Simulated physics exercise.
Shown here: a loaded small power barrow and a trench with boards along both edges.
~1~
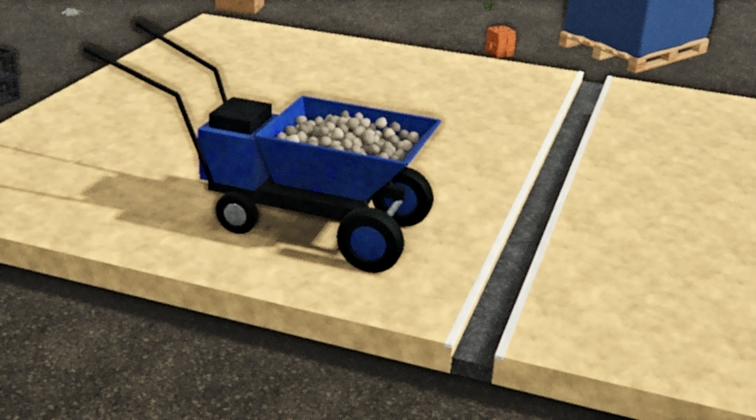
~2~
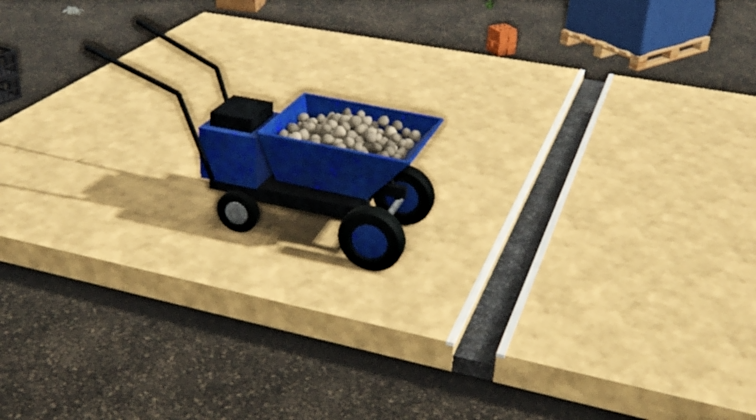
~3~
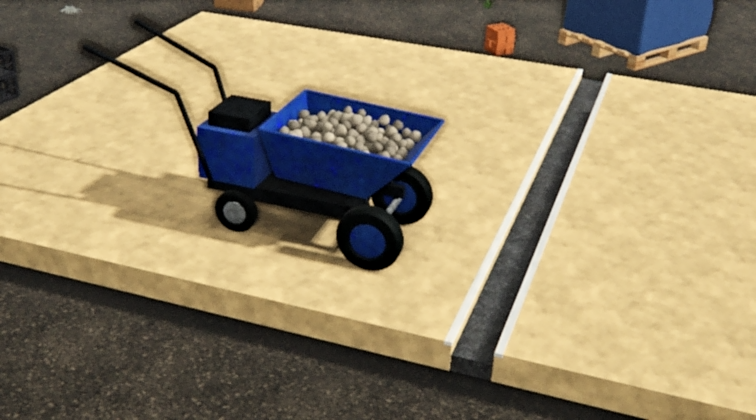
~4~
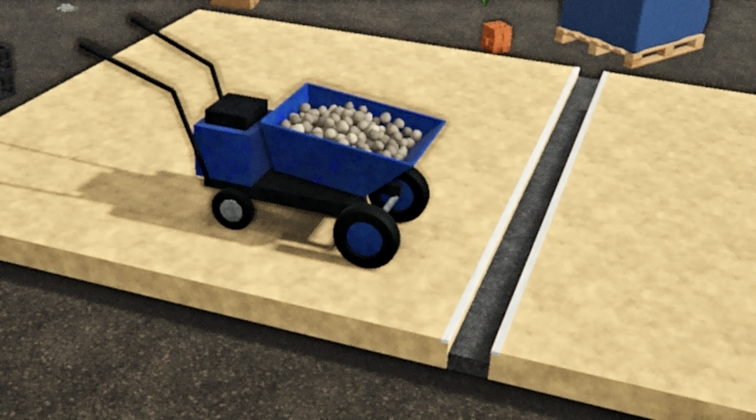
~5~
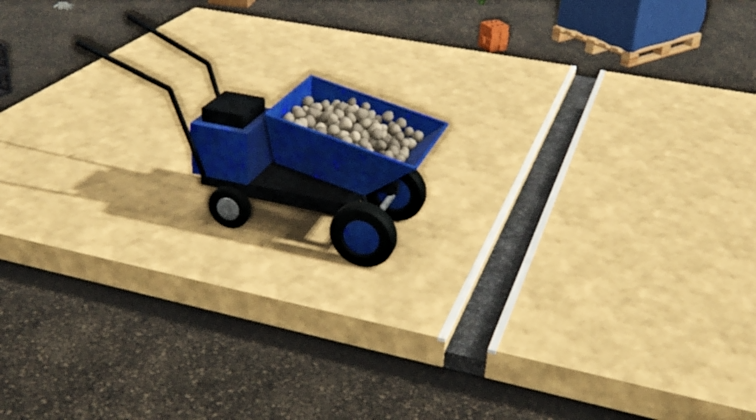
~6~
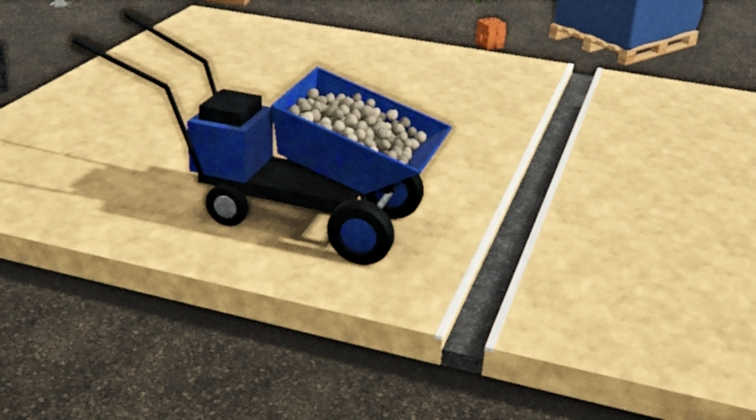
The blue skip of a small power barrow, loaded with rounded pale stones, sits level at first, then its rear rises gradually, tilting it forward toward a narrow, board-edged trench while the wheels stay in place on the tan surface.
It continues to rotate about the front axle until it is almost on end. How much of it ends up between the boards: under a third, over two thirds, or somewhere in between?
Ends up a third to two thirds.
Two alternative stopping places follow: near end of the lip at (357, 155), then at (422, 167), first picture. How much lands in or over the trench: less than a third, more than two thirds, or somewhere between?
Log - stop 1: Under a third. Stop 2: Between a third and two thirds.
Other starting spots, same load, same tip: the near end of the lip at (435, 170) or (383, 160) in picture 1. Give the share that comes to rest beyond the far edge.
First spot: 50 %, second spot: 10 %.
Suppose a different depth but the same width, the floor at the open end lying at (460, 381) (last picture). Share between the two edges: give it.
About 70 %.
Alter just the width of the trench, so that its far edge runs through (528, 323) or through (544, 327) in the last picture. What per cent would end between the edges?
About 60 %, then 70 %.
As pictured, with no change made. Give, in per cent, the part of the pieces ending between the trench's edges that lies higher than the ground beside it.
Estimate: Close to 55 in a hundred.
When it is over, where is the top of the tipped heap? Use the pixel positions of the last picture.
Roughly (494, 242).
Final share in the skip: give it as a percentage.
I'd say close to 35 percent.
Shortly afterwards, skip tipped steeply; the whole lot in the skip.
Next, skip tipped right over; the bulk in the skip; only a few short of the trench; near a quarter in or heaped over the trench; only a few beyond it; only a few falling.
Some moments later, skip tipped right over; near a third in the skip; a little short of the trench; near half in or heaped over the trench; a little beyond it.
In the end, skip tipped right over; near a third in the skip; a little short of the trench; near half in or heaped over the trench; a little beyond it.
